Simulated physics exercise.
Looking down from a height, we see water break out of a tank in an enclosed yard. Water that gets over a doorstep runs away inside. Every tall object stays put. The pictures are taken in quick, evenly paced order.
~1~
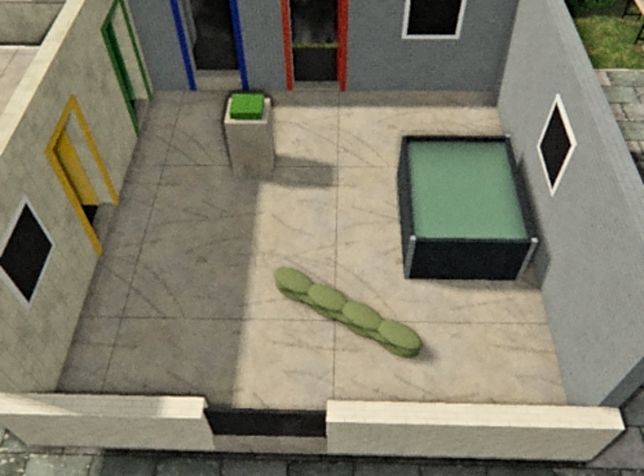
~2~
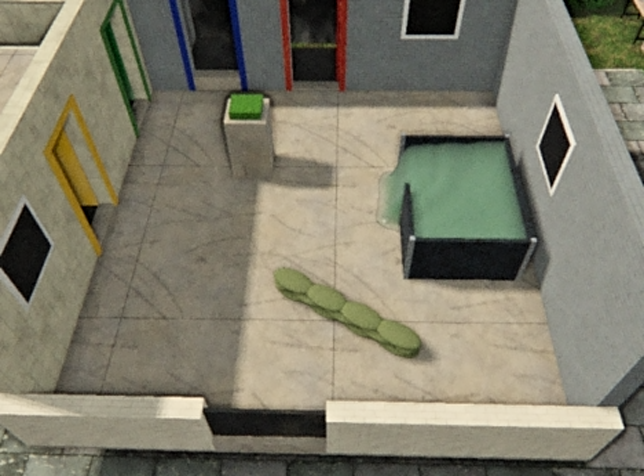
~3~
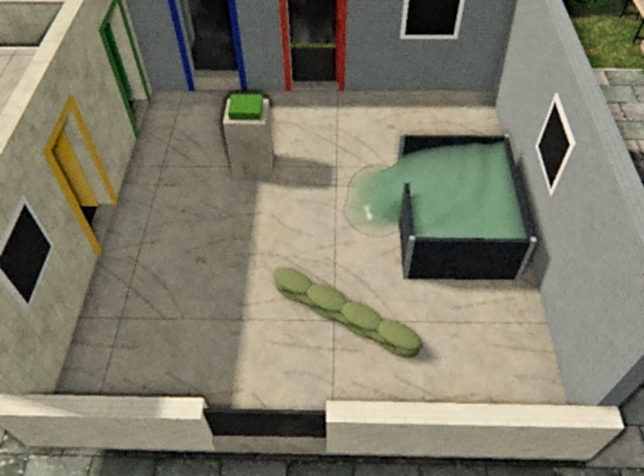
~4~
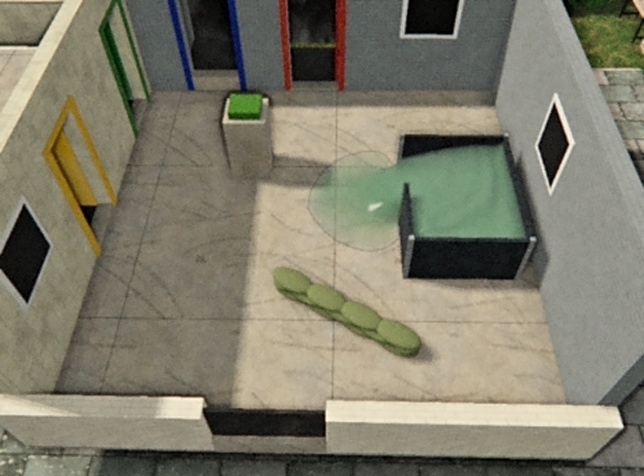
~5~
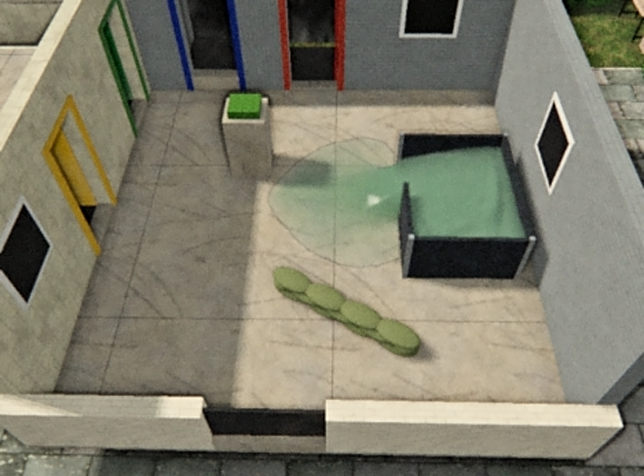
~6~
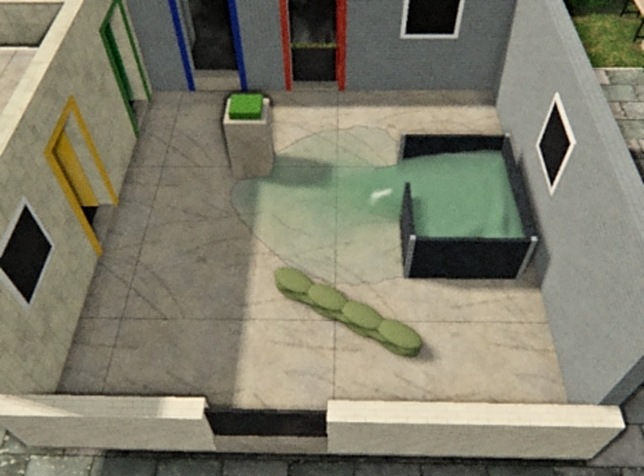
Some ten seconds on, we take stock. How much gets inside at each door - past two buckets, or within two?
At the end, the red door will let in too much; the green door will let in too much; the blue door will let in an allowed amount; the yellow door will let in too much.
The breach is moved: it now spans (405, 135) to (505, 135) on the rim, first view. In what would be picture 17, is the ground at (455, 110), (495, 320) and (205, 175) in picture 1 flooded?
So: Wetted, then spared, then spared.
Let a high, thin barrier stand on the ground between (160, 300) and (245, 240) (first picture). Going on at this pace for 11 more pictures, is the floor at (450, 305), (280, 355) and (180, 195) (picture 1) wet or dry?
Log, spots one to three: Spared; spared; swamped.
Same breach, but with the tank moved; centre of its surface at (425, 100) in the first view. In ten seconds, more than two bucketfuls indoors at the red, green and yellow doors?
Going door by door, the red door breaks the limit, then the green door breaks the limit, then the yellow door comes in under.
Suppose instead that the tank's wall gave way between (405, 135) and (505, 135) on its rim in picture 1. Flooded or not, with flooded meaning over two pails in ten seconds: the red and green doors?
I'd say the red one crosses the line and the green one crosses the line.
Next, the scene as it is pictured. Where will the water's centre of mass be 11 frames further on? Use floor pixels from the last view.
It's close to (337, 199).
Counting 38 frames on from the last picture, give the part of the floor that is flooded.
Around 75 percent of it.
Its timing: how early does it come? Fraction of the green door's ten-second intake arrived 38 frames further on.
The figure is near 95 per cent.
A moment on, water covers 35 % of the floor; the red door not reached, the green door not reached, the blue door not reached, the yellow door wet at the sill, nothing in.
Next, water covers 50 % of the floor; the red door under two buckets in, the green door wet at the sill, nothing in, the blue door wet at the sill, nothing in, the yellow door over two buckets in.
Then, water covers 55 % of the floor; the red door over two buckets in, the green door over two buckets in, the blue door wet at the sill, nothing in, the yellow door far over two buckets in.
Later, water covers 75 % of the floor; the red door over two buckets in, the green door far over two buckets in, the blue door wet at the sill, nothing in, the yellow door far over two buckets in.
In the end, water covers 85 % of the floor; the red door over two buckets in, the green door far over two buckets in, the blue door wet at the sill, nothing in, the yellow door far over two buckets in.
